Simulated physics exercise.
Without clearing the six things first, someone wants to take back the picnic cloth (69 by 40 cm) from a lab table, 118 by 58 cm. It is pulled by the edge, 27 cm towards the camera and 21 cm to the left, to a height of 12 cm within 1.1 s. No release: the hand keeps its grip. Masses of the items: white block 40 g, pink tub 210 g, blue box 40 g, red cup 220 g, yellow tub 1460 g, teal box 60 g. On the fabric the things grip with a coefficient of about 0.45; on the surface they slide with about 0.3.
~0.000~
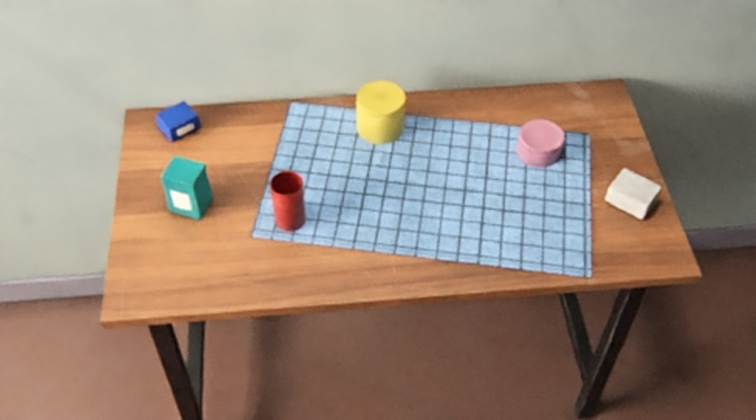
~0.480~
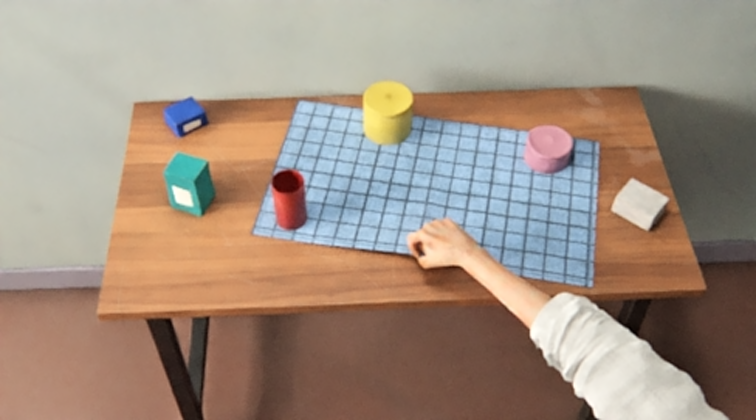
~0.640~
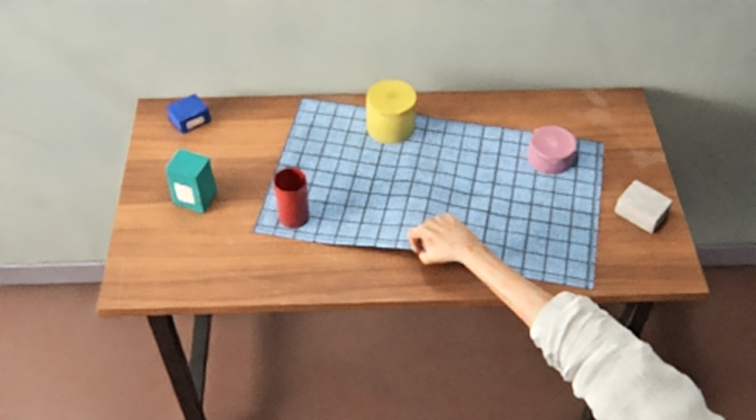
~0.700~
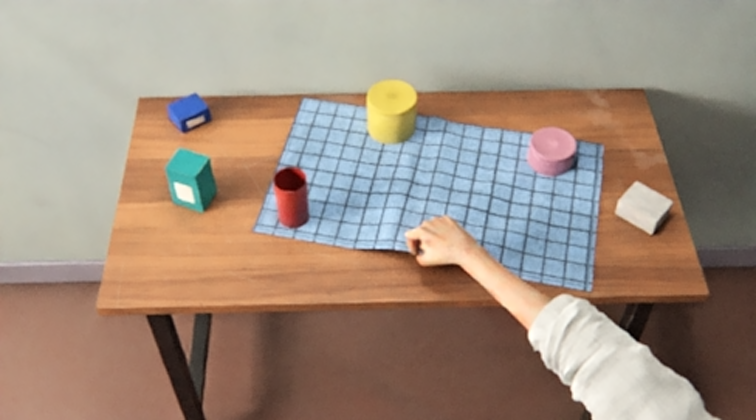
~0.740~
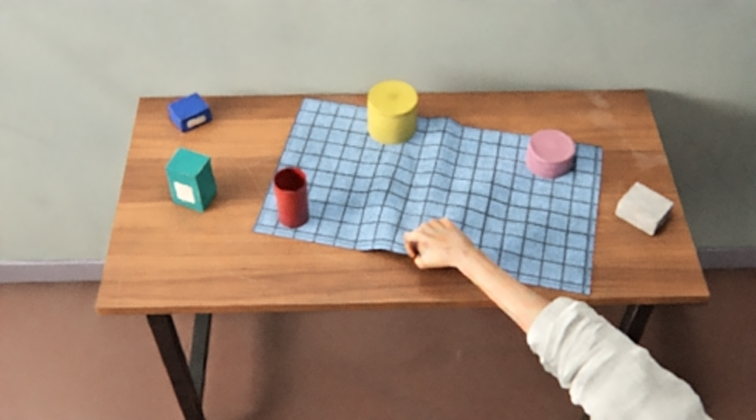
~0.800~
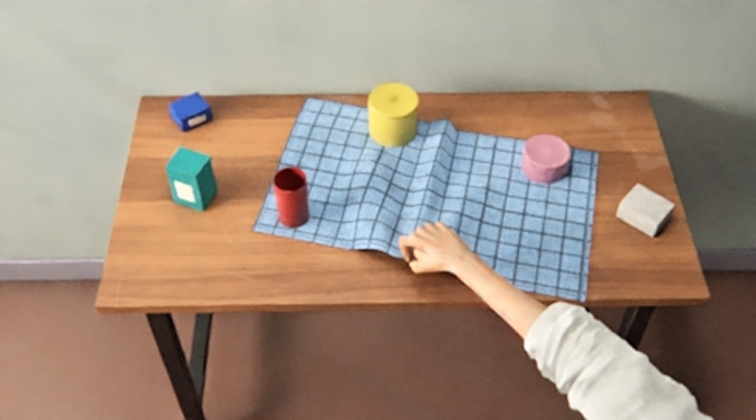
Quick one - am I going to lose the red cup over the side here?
I expect it to exit the surface.
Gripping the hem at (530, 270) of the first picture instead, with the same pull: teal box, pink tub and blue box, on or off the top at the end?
Afterwards teal box is still on top, pink tub comes off and blue box is still on top.
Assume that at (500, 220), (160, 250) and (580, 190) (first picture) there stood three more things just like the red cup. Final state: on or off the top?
First leaves the top, second keeps its place, third leaves the top.
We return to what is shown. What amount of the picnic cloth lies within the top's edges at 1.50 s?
About 60 per cent.
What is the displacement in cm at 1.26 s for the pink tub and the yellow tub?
The pink tub is about 25 cm off and the yellow tub about 20 cm.
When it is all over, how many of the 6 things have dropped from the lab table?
Tally: 1.
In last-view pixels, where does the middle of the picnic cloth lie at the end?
I'd point to about (344, 299).
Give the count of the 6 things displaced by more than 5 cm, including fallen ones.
The count is 3.
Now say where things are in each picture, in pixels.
In the first frame, red cup (287, 183); picnic cloth corners (251, 236) (291, 102) (589, 134) (591, 277).
In the second frame, picnic cloth corners (251, 234) (299, 100); grip (418, 255).
In the third frame, picnic cloth corners (253, 232) (303, 98); grip (419, 251).
In the fourth frame, picnic cloth corners (253, 231) (303, 98); grip (417, 253).
In the fifth frame, pink tub (552, 145); picnic cloth corners (253, 231) (304, 98); grip (415, 255).
In the sixth frame, red cup (290, 179); picnic cloth corners (252, 230) (308, 98) (598, 152) (584, 302); grip (410, 259).
At 1.0 s, 95 % of the picnic cloth is still over the top; red cup 2 cm off its start, pink tub 12 cm off its start, yellow tub 10 cm off its start.
At 1.3 s, 80 % of the picnic cloth is still over the top; red cup 7 cm off its start, pink tub 23 cm off its start, yellow tub 20 cm off its start.
At 1.5 s, 60 % of the picnic cloth is still over the top; red cup 16 cm off its start at (284, 244), pink tub 35 cm off its start at (465, 250), yellow tub 32 cm off its start at (373, 209).
At 1.7 s, 55 % of the picnic cloth is still over the top; red cup 20 cm off its start, pink tub 40 cm off its start, yellow tub 37 cm off its start.
At 3.3 s, 50 % of the picnic cloth is still over the top; red cup over the edge, pink tub 40 cm off its start at (455, 269), yellow tub 38 cm off its start at (358, 234).
